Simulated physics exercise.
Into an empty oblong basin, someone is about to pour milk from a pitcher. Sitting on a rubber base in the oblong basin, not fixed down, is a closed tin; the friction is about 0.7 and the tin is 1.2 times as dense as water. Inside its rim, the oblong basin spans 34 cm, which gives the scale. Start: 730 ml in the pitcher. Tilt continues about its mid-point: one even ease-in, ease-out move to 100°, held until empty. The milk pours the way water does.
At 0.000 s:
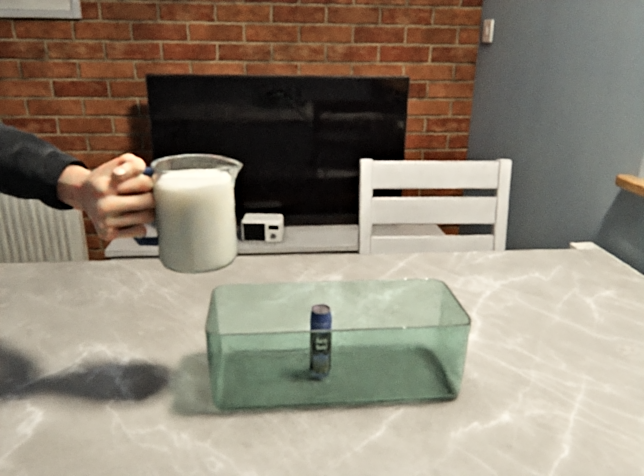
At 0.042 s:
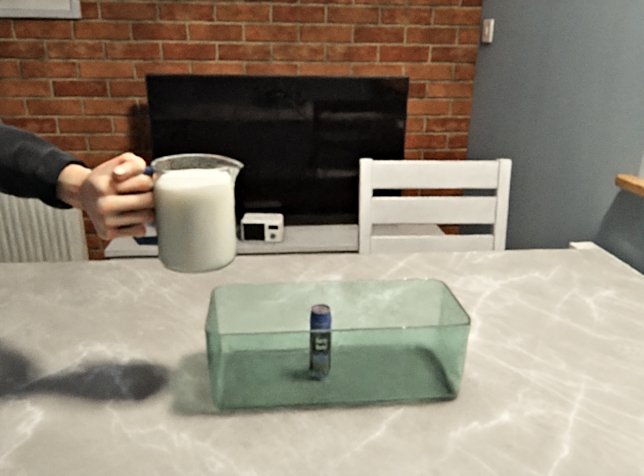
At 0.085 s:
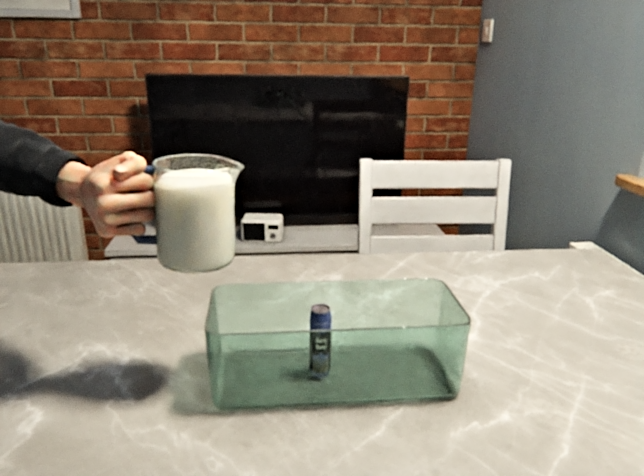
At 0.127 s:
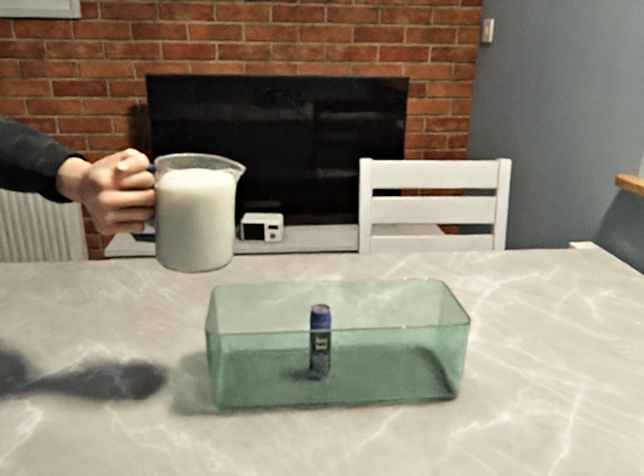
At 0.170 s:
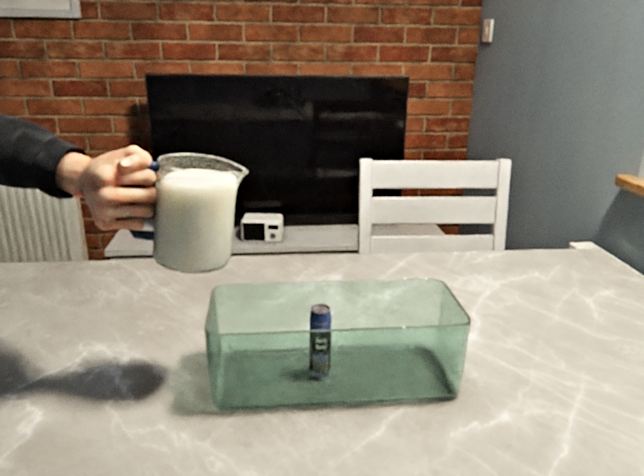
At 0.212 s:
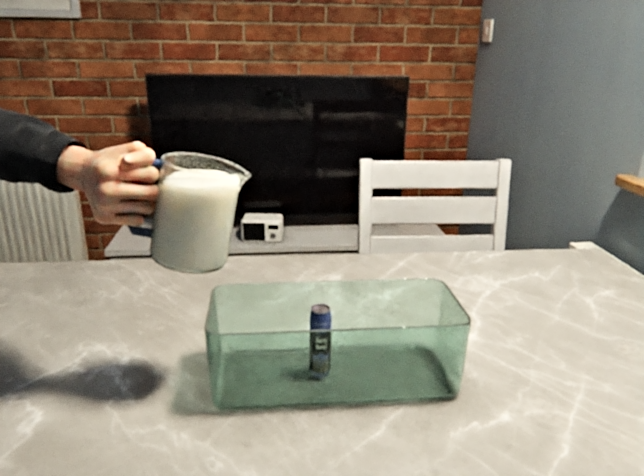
On a marbled table, a hand slowly tilts a pitcher of milk to the right.
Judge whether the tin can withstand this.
It cannot withstand it and falls over.
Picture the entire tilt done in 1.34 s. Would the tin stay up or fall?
After the tilt, the tin has tipped over.
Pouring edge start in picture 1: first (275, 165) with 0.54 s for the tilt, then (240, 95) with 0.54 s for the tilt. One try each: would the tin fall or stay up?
In the first try it remains standing; in the second it remains standing.
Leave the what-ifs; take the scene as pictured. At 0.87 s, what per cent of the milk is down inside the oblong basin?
I reckon close to 38 per cent.
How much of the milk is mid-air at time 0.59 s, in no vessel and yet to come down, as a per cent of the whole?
Estimate: Some 12 % of the total.
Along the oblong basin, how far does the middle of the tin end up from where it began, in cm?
9.5 cm.
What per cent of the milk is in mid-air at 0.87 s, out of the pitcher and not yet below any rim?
Something like 20 per cent is in the air then.
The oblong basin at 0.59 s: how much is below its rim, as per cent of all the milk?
Estimate - around 2 in a hundred parts.
After 0.59 s the tilt is 67° and 86 per cent is still to pour; the tin stands where it began.
After 0.87 s the tilt is 97° and 41 per cent is still to pour; the tin leans 8°.
After 1.16 s the tilt is 100° and 9 per cent is still to pour; the tin lies on its side.
After 1.47 s the tilt is 100° and 1 per cent is still to pour; the tin lies on its side.
In the end the tin lies on its side.
